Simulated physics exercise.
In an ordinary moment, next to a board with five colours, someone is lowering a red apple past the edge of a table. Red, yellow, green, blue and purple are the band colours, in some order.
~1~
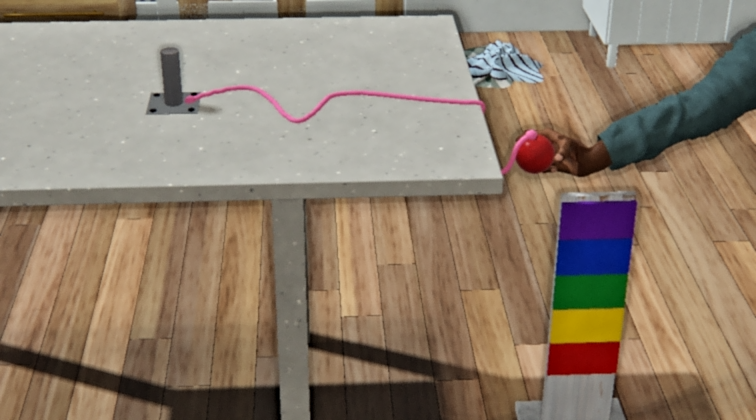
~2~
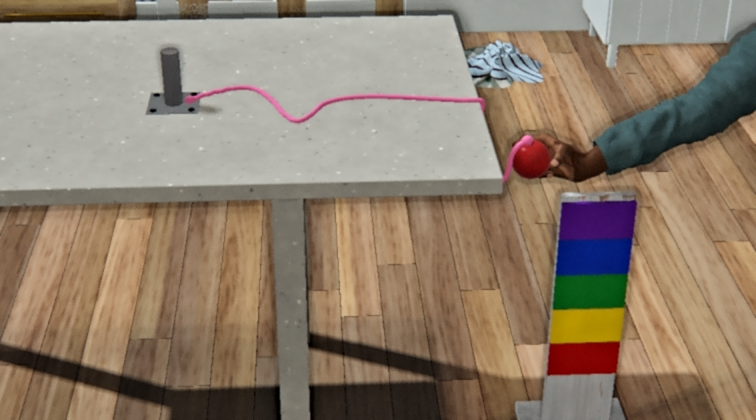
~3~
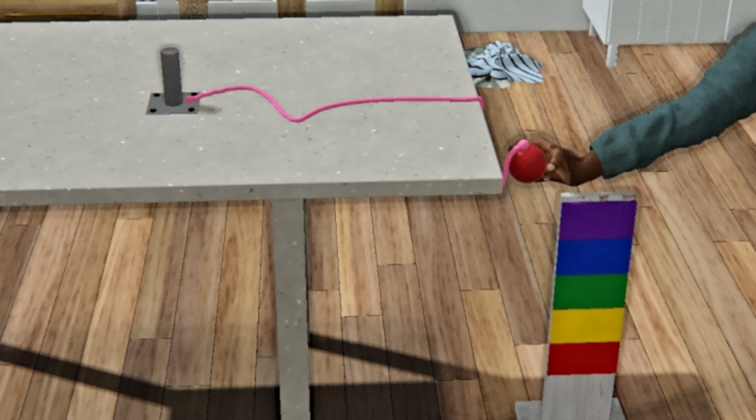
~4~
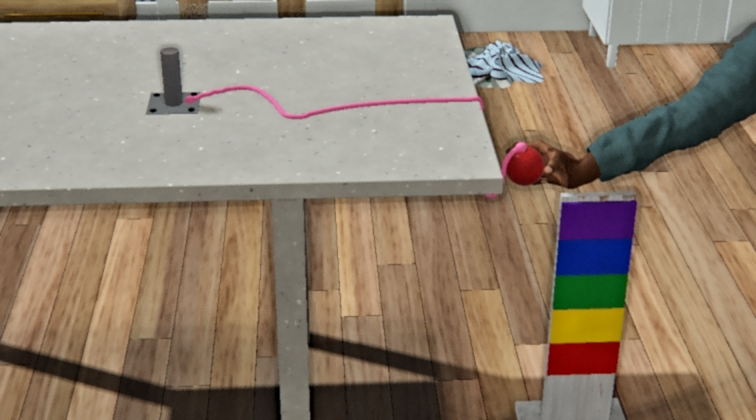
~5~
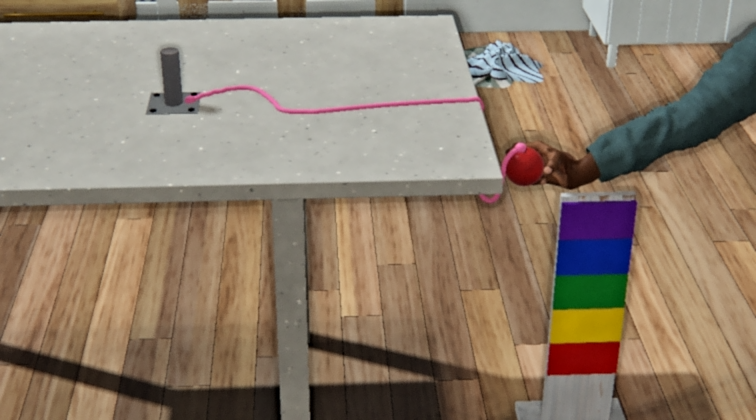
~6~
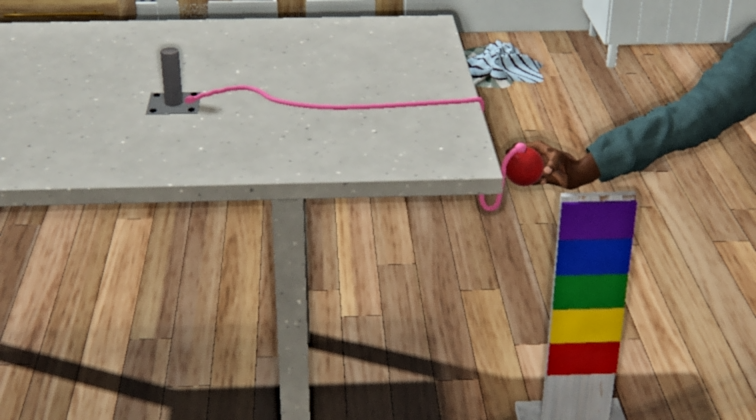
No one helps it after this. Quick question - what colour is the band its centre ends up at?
It's the yellow band.
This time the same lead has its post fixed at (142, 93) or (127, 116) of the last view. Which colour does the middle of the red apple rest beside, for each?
In that order: Green; green.
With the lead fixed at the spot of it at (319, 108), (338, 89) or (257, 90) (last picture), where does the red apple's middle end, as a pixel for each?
(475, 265), (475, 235) and (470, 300).
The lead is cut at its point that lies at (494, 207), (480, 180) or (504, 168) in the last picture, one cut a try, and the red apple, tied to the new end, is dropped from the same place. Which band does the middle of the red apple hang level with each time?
In the order given, it comes out as blue; purple; green.
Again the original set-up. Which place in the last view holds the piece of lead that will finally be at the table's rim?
That spot is roughly at (450, 102).
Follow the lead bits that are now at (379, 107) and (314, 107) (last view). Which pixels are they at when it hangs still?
First: (408, 100). Second: (344, 101).
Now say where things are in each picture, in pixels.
The first picture shows red apple (535, 154); purple (598, 222); blue (595, 258); green (591, 293); yellow (587, 327); red (584, 360).
The second picture shows red apple (531, 159); lead through (227, 90) (282, 112) (344, 99) (436, 100) (483, 149).
The third picture shows red apple (527, 164).
The fourth picture shows red apple (524, 166); lead through (227, 90) (282, 112) (370, 104) (462, 100) (480, 170).
The fifth picture shows red apple (524, 167).
The sixth picture shows red apple (524, 167); lead through (227, 90) (300, 105) (400, 105) (480, 115) (481, 196).
A little later, apple near (458, 280); level with green.
Next, apple near (469, 316); level with yellow.
When it is over, apple near (469, 320); level with yellow. Its middle rests at the yellow band.
